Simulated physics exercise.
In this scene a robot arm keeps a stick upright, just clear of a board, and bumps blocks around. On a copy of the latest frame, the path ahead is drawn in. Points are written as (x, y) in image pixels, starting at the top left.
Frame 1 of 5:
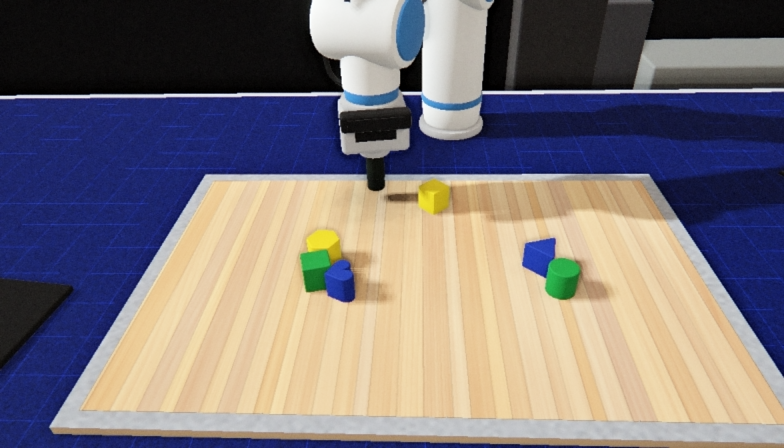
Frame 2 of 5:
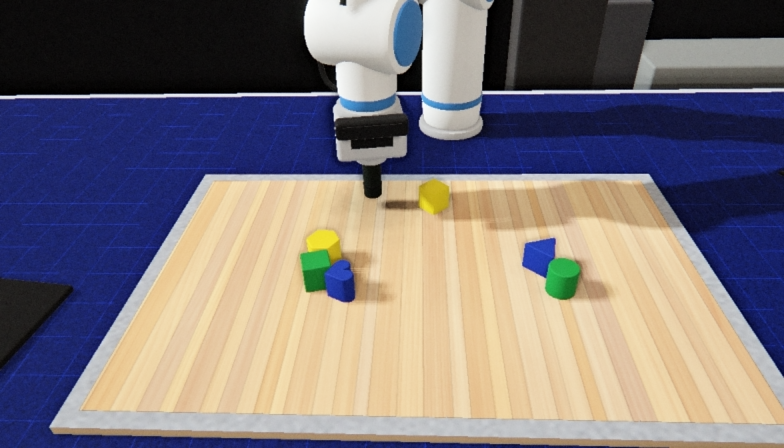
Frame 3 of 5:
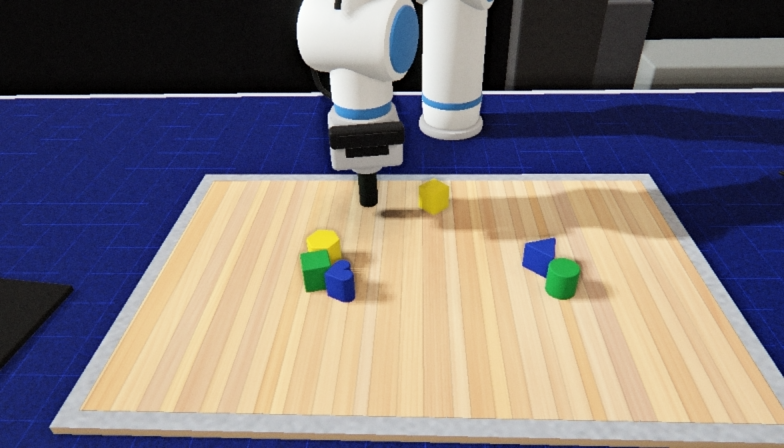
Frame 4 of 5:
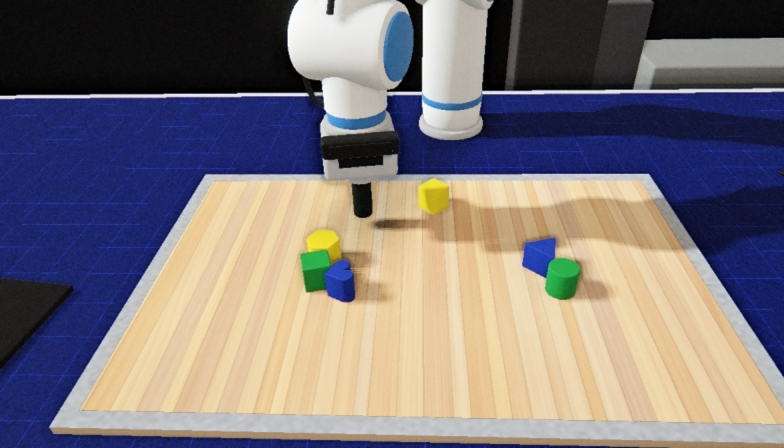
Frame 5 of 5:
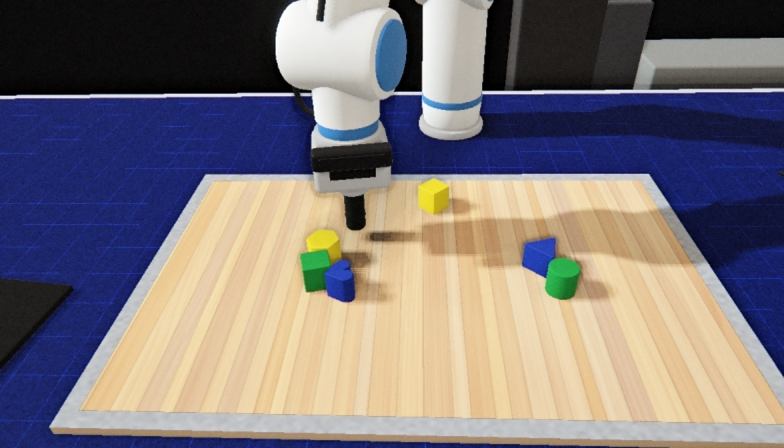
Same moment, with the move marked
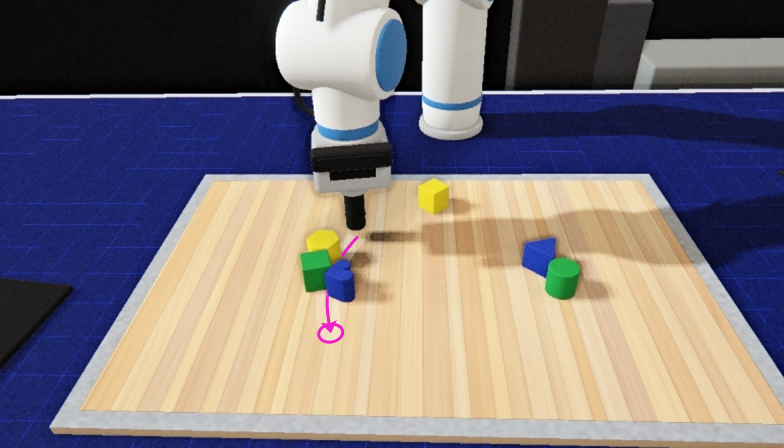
A white robot arm with blue bands and a black stick-like tip reaches over a pale wooden board on a blue surface, seen from the front and slightly above. A yellow block sits near the back, yellow, green and blue blocks cluster at left, and a blue triangle and green cylinder sit at right. The arm moves the tip steadily forward and slightly left, nearing the left cluster, while the blocks and camera stay still.
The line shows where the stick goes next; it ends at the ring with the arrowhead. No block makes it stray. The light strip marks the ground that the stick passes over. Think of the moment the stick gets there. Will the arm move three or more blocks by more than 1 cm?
The answer is yes.
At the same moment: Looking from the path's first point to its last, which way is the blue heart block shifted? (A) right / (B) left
The answer is B.
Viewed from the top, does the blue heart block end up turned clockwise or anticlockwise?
From above, counter-clockwise.
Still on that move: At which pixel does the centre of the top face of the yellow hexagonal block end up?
By then it is at (304, 248).
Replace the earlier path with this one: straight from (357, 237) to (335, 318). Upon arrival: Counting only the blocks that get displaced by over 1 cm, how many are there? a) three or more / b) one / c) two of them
Choice b: One.
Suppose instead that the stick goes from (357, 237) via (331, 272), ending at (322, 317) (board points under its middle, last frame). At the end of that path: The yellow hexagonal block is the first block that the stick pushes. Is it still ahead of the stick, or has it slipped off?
Beside or behind it.
The drawn path runs from (357, 237) through (337, 264) and (327, 296) to (331, 333).
What follows on the original path. One third of the way, stick at (336, 253); green square piece at (309, 266); yellow hexagonal block at (308, 246).
Two thirds of the way, stick at (326, 284); green square piece at (298, 274); yellow hexagonal block at (304, 248), turned 25° clockwise; blue heart block at (347, 277), turned 15° anticlockwise.
At the end, stick at (329, 321); green square piece at (298, 274); yellow hexagonal block at (304, 248), turned 25° clockwise; blue heart block at (349, 280), turned 35° anticlockwise.
